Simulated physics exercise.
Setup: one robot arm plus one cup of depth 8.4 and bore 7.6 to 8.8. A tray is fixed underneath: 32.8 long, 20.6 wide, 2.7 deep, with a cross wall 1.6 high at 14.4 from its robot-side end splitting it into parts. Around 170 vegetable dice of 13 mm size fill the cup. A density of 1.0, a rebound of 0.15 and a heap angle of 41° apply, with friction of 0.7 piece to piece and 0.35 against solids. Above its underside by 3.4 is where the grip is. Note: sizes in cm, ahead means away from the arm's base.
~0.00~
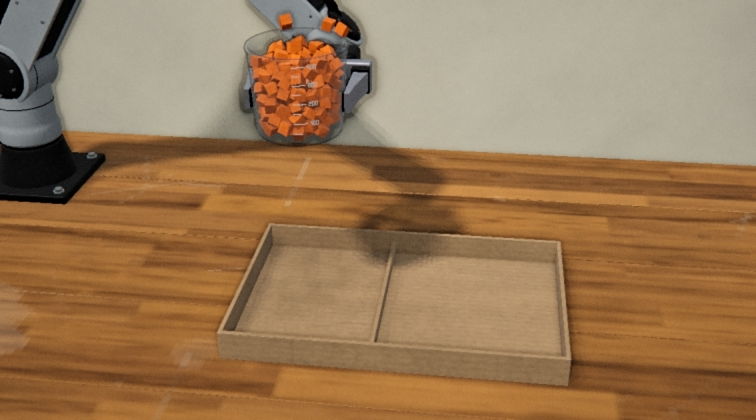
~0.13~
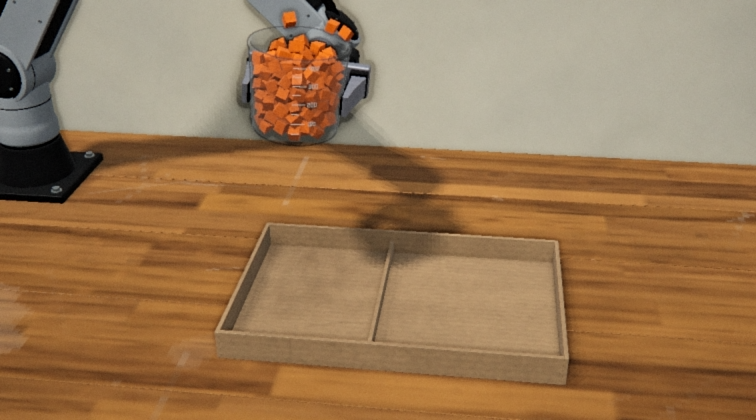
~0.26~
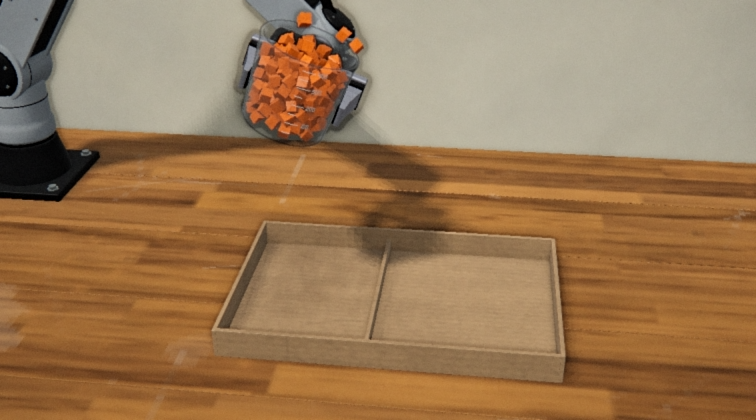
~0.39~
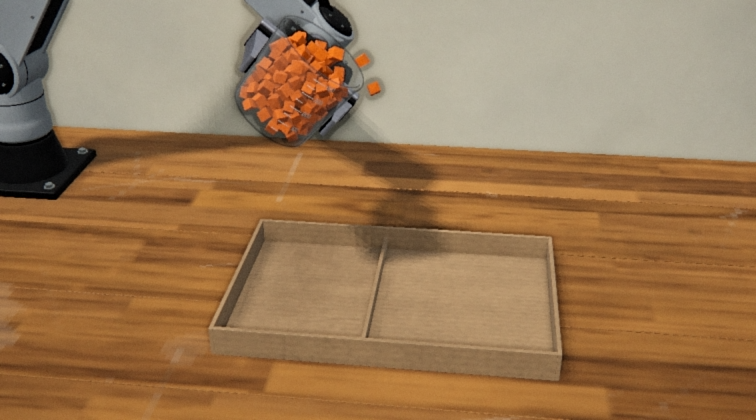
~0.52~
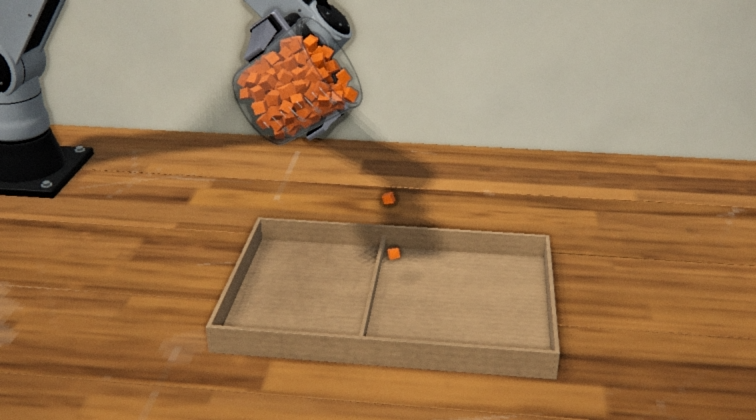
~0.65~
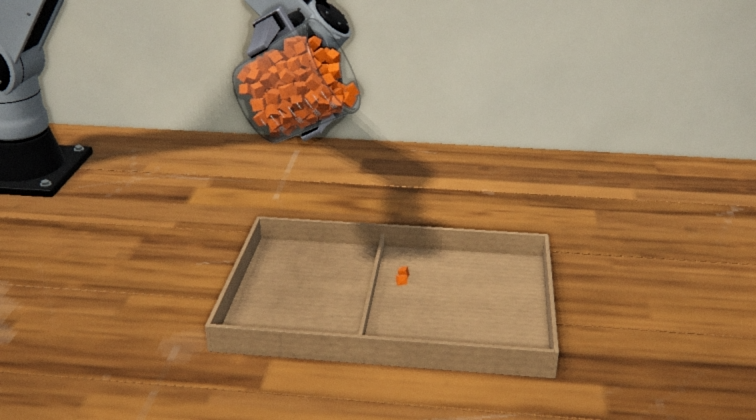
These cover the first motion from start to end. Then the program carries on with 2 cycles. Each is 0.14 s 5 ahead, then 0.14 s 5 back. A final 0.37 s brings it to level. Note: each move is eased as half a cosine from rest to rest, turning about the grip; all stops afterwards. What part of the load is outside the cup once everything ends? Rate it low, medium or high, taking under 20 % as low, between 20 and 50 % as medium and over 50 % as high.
Rating: Medium.
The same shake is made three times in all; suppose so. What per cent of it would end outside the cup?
Result: Approximately 35 per cent.
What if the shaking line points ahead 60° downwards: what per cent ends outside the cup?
0 %.
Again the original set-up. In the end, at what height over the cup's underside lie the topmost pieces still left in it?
I'd say near 8.0 cm from the bottom.
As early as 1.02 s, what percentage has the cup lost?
20 %.
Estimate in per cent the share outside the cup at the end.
Estimate: About 30 %.
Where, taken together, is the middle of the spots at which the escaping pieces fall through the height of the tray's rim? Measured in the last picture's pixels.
Centre: About (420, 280).
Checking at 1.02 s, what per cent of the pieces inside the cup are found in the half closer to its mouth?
Close to 45 in a hundred.
After 1.02 s, tilted 60° forward, highest piece 26 above the table; 135 in the cup, 20 in the far-side part, 1 in the robot-side part, 13 in flight or on a rim.
After 1.39 s, tilted 30° forward, highest piece 27 above the table; 117 in the cup, 46 in the far-side part, 3 in the robot-side part, 3 in flight or on a rim.
After 1.78 s, level, highest piece 28 above the table; 117 in the cup, 49 in the far-side part, 3 in the robot-side part.
After 2.83 s, level, highest piece 28 above the table; 117 in the cup, 49 in the far-side part, 3 in the robot-side part.
In the end, 117 in the cup, 49 in the far-side part, 3 in the robot-side part. That is 31 % outside the cup.
